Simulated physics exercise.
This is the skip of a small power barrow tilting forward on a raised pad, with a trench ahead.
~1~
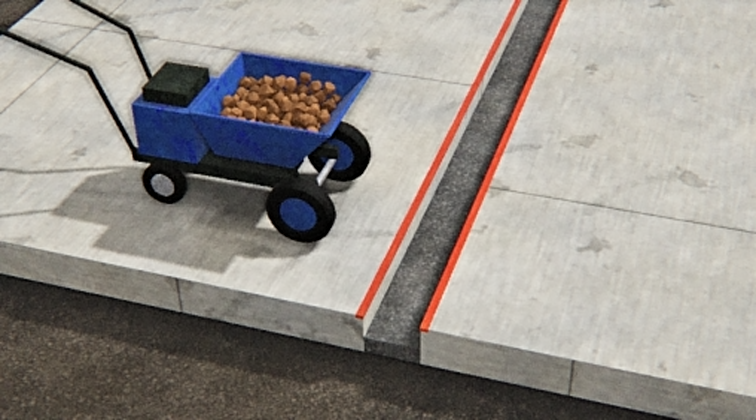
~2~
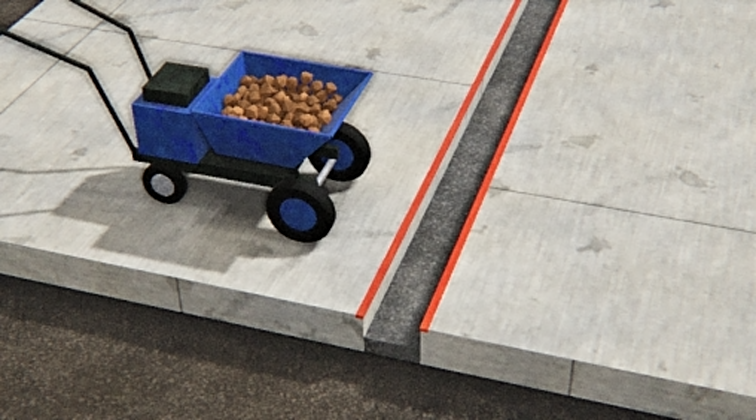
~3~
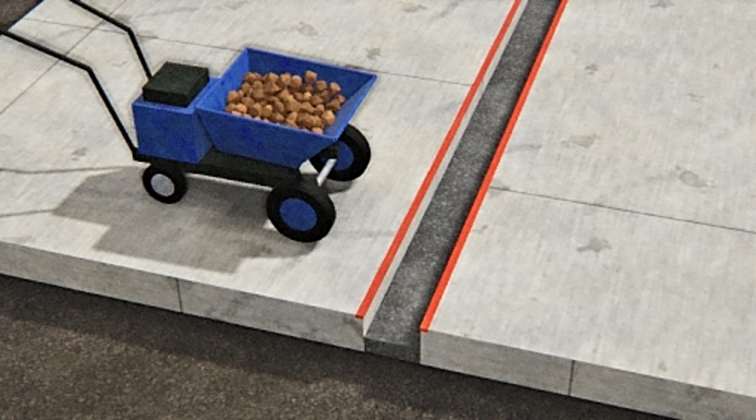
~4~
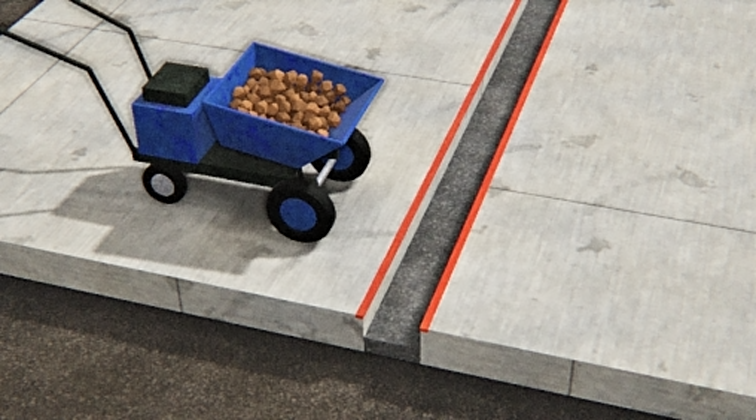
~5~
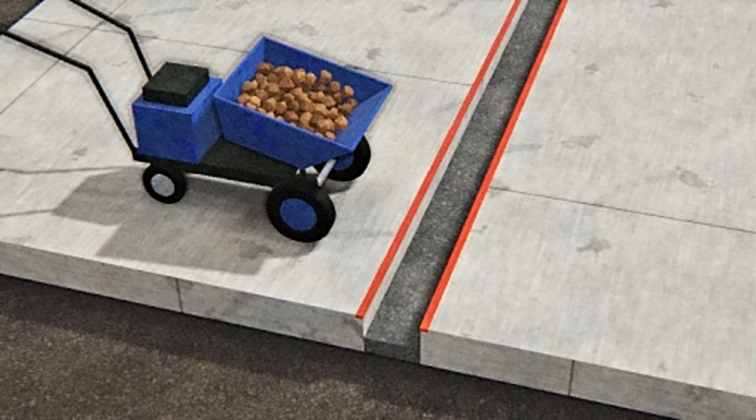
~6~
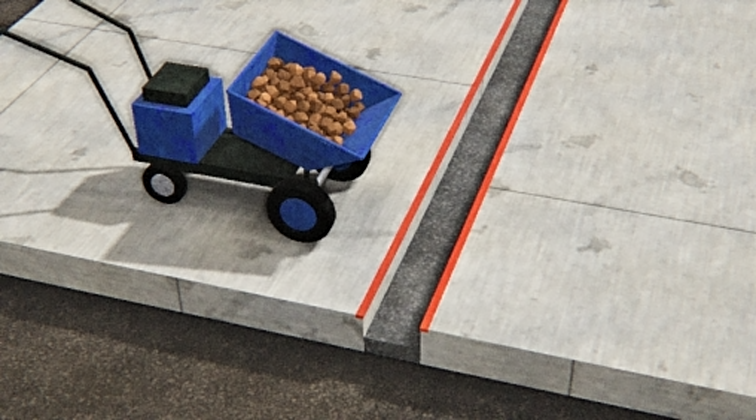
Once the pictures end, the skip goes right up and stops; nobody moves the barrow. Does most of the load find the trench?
In the trench: More than half.
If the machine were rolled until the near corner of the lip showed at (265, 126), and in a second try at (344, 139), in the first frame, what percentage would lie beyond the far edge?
Roughly 0 per cent, and 30 per cent.
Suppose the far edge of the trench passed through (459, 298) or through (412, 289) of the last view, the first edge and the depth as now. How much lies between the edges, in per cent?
In turn 100 and 40 in a hundred.
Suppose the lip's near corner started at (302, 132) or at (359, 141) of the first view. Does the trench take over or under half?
First more than half, then the smaller part.
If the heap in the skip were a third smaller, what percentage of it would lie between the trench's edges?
It comes to 100 per cent or so.
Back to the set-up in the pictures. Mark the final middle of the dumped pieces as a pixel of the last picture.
Roughly at (440, 237).
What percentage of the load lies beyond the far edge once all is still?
Roughly 10 in a hundred.
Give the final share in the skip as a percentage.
Some 5 per cent.
Just after the last frame, skip tipped steeply; every one in the skip.
A moment on, skip tipped right over; roughly two thirds in the skip; roughly a third in or heaped over the trench; just a few beyond it; just a few falling.
Further on, skip tipped right over; about a tenth in the skip; the larger part in or heaped over the trench; about a tenth beyond it.
When it is over, skip tipped right over; about a tenth in the skip; the larger part in or heaped over the trench; about a tenth beyond it.
